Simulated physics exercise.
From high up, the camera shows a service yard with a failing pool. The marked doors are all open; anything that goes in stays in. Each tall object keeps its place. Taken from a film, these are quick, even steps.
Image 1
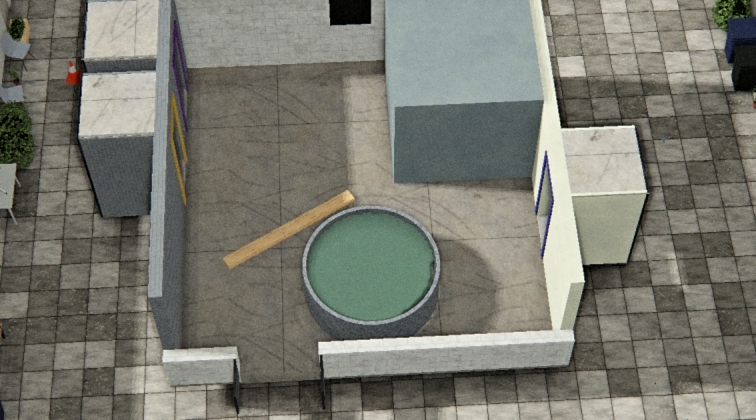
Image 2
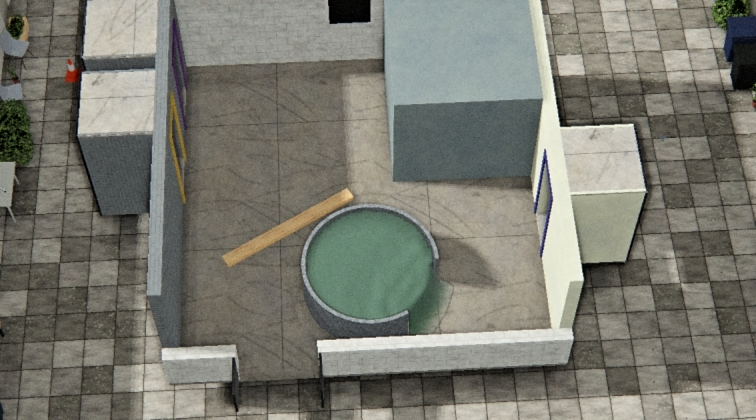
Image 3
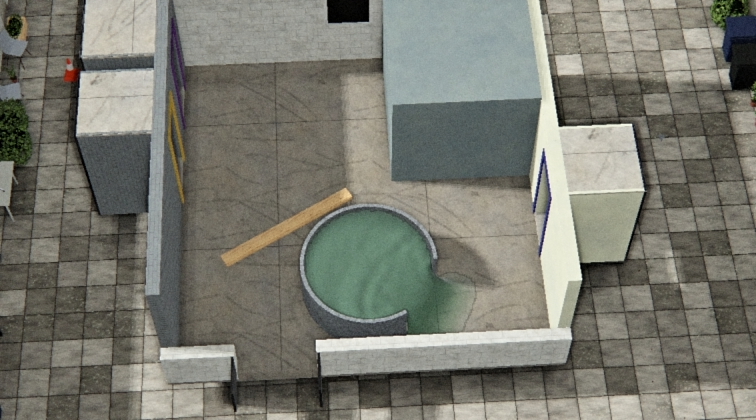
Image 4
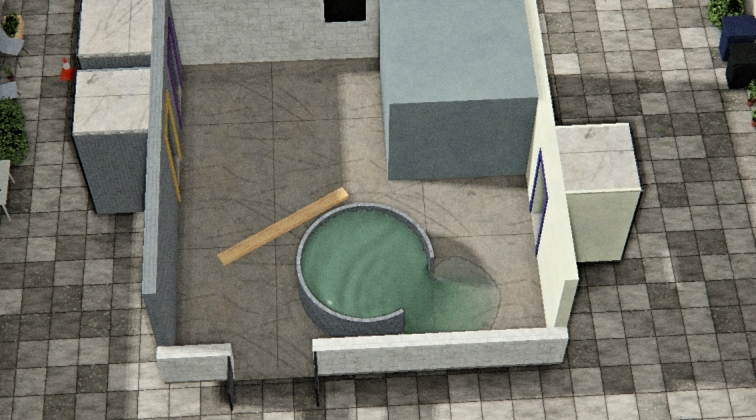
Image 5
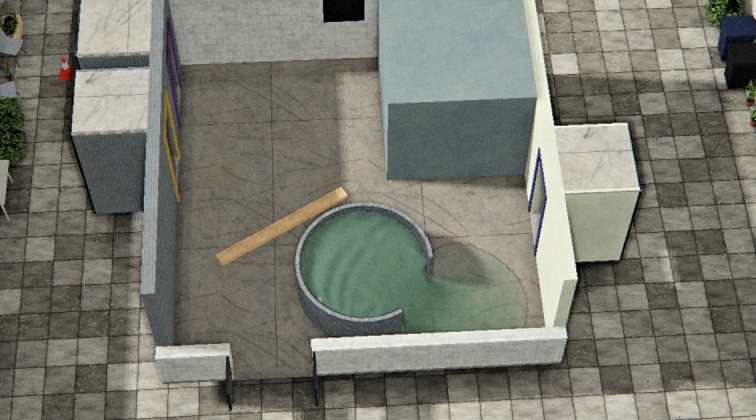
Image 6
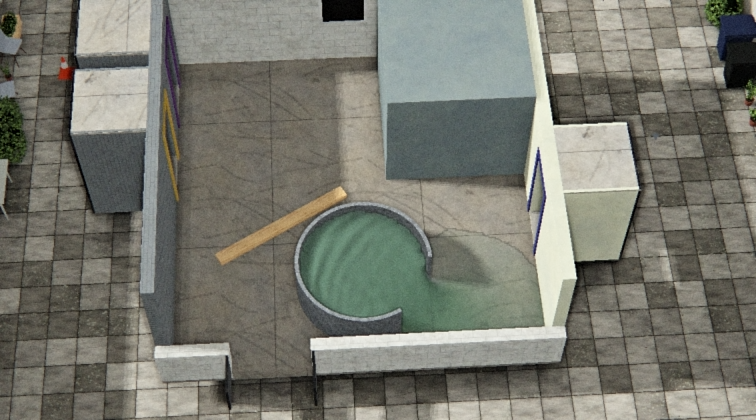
In a walled yard seen from above, a round tank of still green water opened on its lower right side, and water poured through the gap, spreading across the paved floor toward the right wall.
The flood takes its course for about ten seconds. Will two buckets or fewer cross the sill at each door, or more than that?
At the blue door, more than that; at the purple door, two or fewer; at the yellow door, two or fewer.
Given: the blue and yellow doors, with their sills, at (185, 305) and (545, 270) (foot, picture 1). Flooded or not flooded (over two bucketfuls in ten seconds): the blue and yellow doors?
Blue: Exceeds the limit; yellow: Exceeds the limit.
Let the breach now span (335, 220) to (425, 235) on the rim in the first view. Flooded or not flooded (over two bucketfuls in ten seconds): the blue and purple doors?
In brief, the blue door exceeds the mark and the purple door exceeds the mark.
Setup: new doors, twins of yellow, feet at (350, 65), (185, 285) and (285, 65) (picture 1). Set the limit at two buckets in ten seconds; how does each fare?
They turn out short, short and short.
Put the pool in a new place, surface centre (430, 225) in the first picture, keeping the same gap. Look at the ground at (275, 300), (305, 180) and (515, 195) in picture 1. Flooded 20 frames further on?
I'd call them watered, still dry and watered, in the order asked.
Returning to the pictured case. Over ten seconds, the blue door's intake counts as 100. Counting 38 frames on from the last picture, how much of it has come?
It would be roughly 50 percent of the ten-second total.
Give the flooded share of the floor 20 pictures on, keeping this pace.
Near 45 in a hundred.
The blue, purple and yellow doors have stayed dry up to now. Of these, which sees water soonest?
Result: The one in blue.
A moment on, water covers 15 % of the floor; the blue door under two buckets in, the purple door not reached, the yellow door not reached.
Next, water covers 25 % of the floor; the blue door over two buckets in, the purple door not reached, the yellow door not reached.
Then, water covers 45 % of the floor; the blue door far over two buckets in, the purple door not reached, the yellow door not reached.
Later, water covers 80 % of the floor; the blue door far over two buckets in, the purple door wet at the sill, nothing in, the yellow door wet at the sill, nothing in.
In the end, water covers 95 % of the floor; the blue door far over two buckets in, the purple door wet at the sill, nothing in, the yellow door wet at the sill, nothing in.
